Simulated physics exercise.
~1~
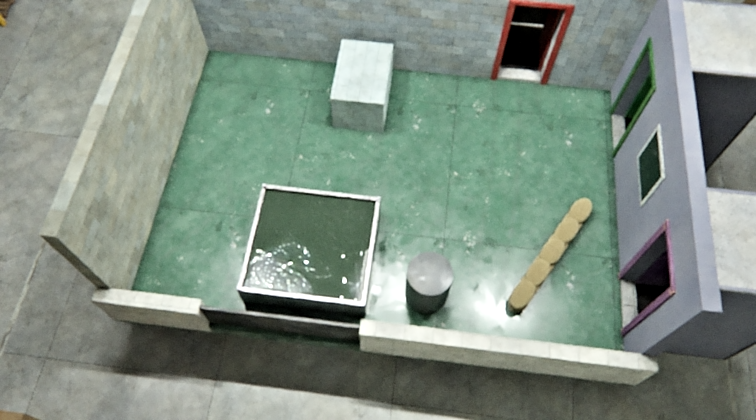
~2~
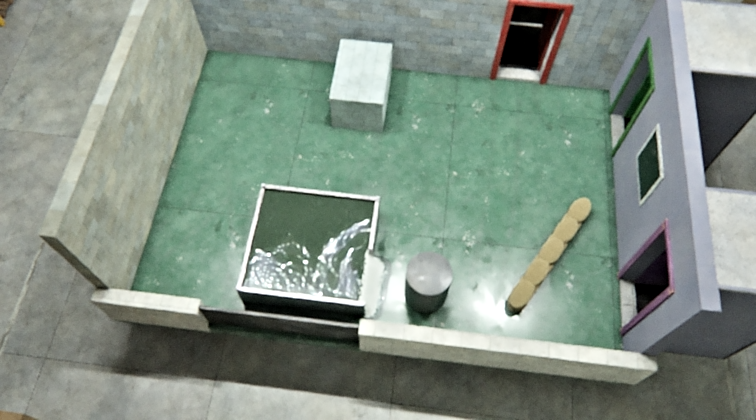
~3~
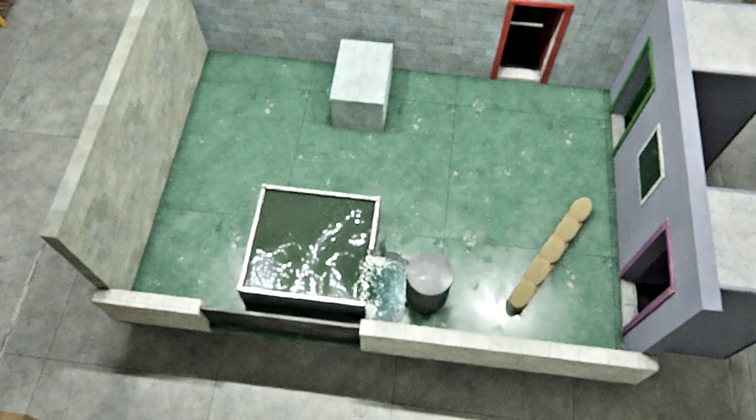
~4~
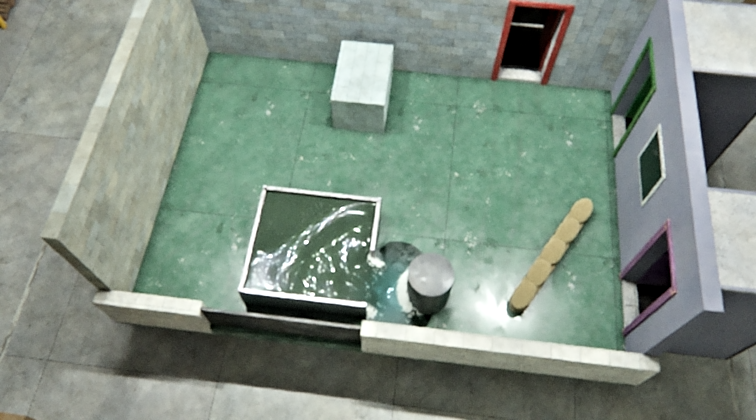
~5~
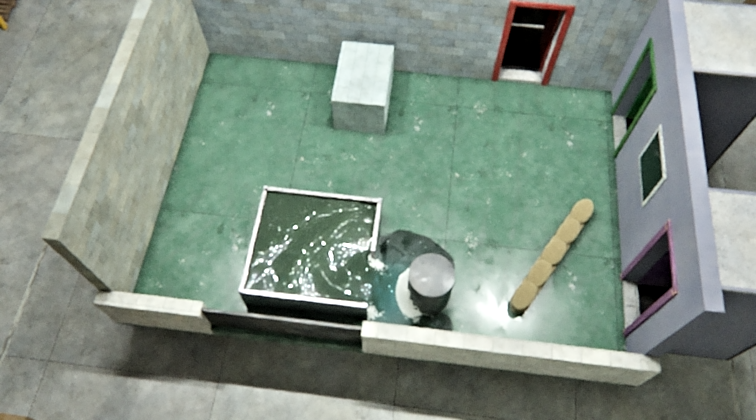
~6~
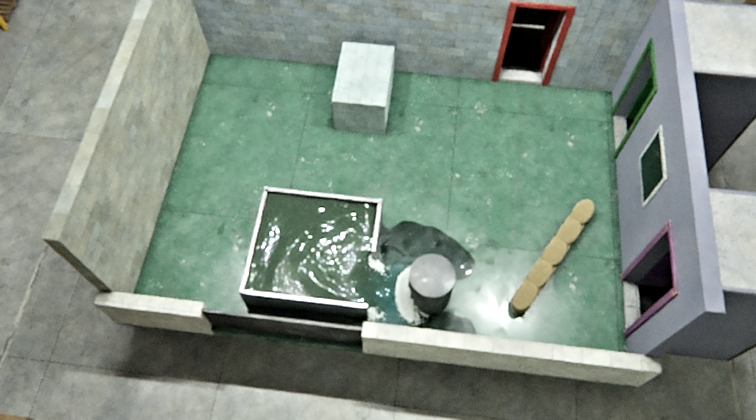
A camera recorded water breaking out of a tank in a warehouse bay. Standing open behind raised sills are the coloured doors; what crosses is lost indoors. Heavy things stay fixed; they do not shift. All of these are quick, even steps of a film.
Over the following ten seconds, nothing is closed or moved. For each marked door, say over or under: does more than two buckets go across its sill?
Green door: Over, purple door: Over, red door: Under.
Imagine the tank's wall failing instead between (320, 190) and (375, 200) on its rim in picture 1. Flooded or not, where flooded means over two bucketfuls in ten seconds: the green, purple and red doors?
I reckon the green door will get past the mark, the purple door will stay beneath the mark, and the red door will stay beneath the mark.
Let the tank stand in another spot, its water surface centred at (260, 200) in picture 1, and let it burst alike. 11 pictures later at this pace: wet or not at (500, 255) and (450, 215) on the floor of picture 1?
Result: Inundated; inundated.
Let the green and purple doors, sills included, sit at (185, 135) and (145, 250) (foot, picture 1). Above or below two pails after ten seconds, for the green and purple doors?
My reading: Green door stays under; purple door lets less in.
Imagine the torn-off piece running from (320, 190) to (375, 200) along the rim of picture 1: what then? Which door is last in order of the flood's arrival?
The purple door comes last.
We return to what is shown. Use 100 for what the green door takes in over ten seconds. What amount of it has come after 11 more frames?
Around 0 %.
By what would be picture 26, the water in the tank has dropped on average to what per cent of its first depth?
My best guess is about 48 per cent.
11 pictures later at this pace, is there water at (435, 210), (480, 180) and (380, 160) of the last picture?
Result, in order: Waterlogged / waterlogged / unflooded.
A moment on, water covers 15 % of the floor; the green door not reached, the purple door not reached, the red door not reached.
Next, water covers 30 % of the floor; the green door not reached, the purple door wet at the sill, nothing in, the red door not reached.
Then, water covers 55 % of the floor; the green door not reached, the purple door over two buckets in, the red door wet at the sill, nothing in.
Later, water covers 65 % of the floor; the green door under two buckets in, the purple door over two buckets in, the red door wet at the sill, nothing in.
In the end, water covers 75 % of the floor; the green door over two buckets in, the purple door over two buckets in, the red door wet at the sill, nothing in.
